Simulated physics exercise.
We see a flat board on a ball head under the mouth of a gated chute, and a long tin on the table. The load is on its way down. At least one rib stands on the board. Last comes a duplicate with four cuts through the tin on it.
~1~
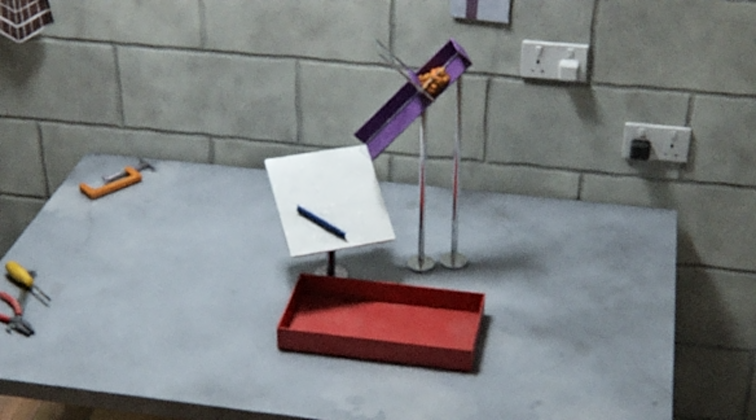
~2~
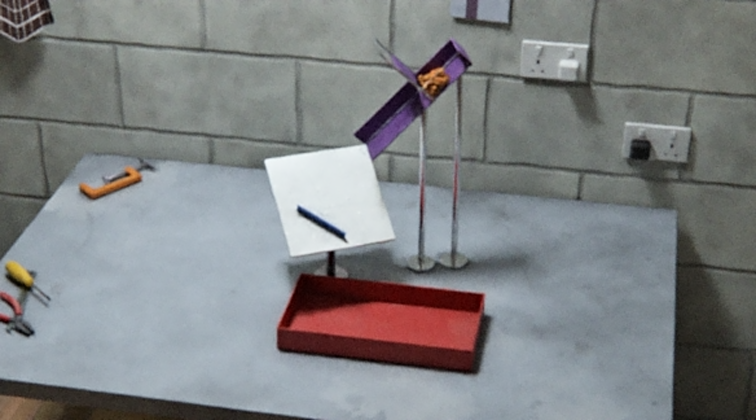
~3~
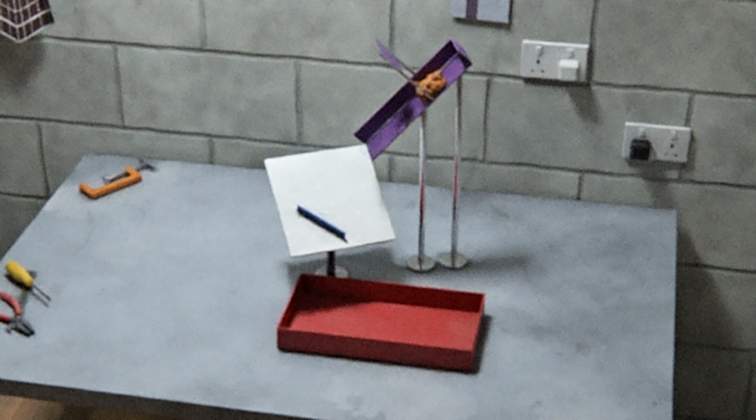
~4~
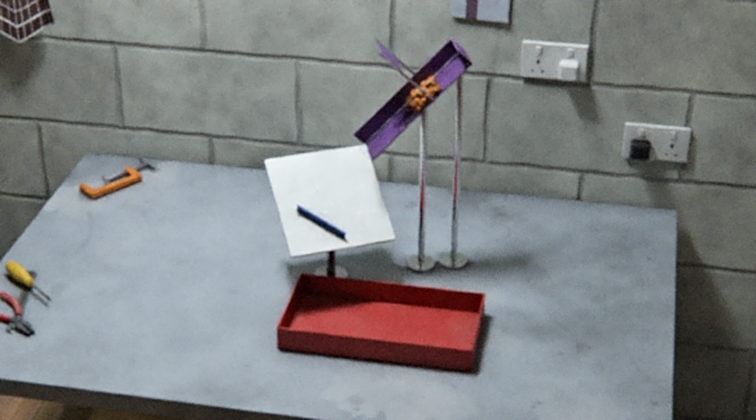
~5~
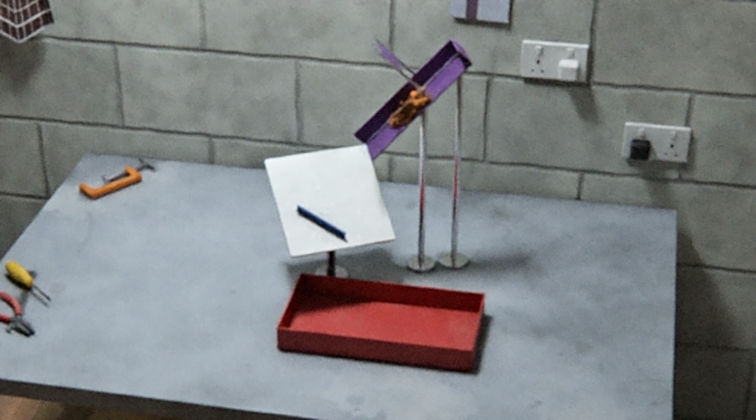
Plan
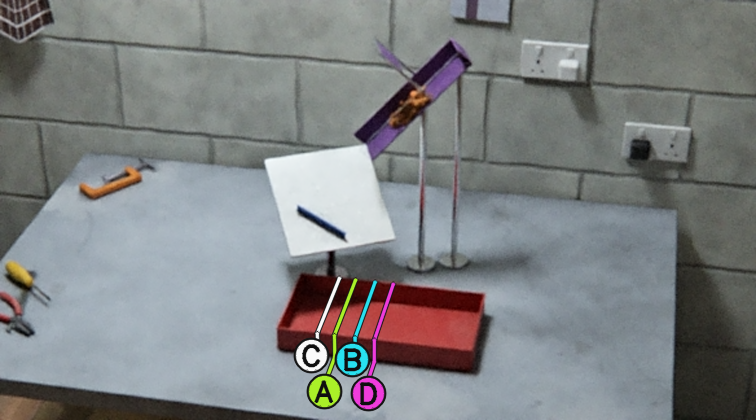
A small clump of orange-brown bits slid slowly down and left along a sloping purple chute after its gate swung open, above a tilted white board with a dark blue rib and an empty red tin.
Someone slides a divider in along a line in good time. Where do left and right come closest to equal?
The best line is B.
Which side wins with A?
The right side.
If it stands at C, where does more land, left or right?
Right.
On the marked copy, line A crosses the front rim at (334, 334); line B crosses the front rim at (355, 337); line C crosses the front rim at (317, 332); line D crosses the front rim at (374, 339).
Choosing A, of what is caught, about a tenth on the left of the divider, the larger part on the right.
Choosing B, of what is caught, roughly two thirds on the left of the divider, roughly a third on the right.
Choosing C, of what is caught, about a tenth on the left of the divider, almost all on the right.
Choosing D, of what is caught, almost all on the left of the divider, about a tenth on the right.
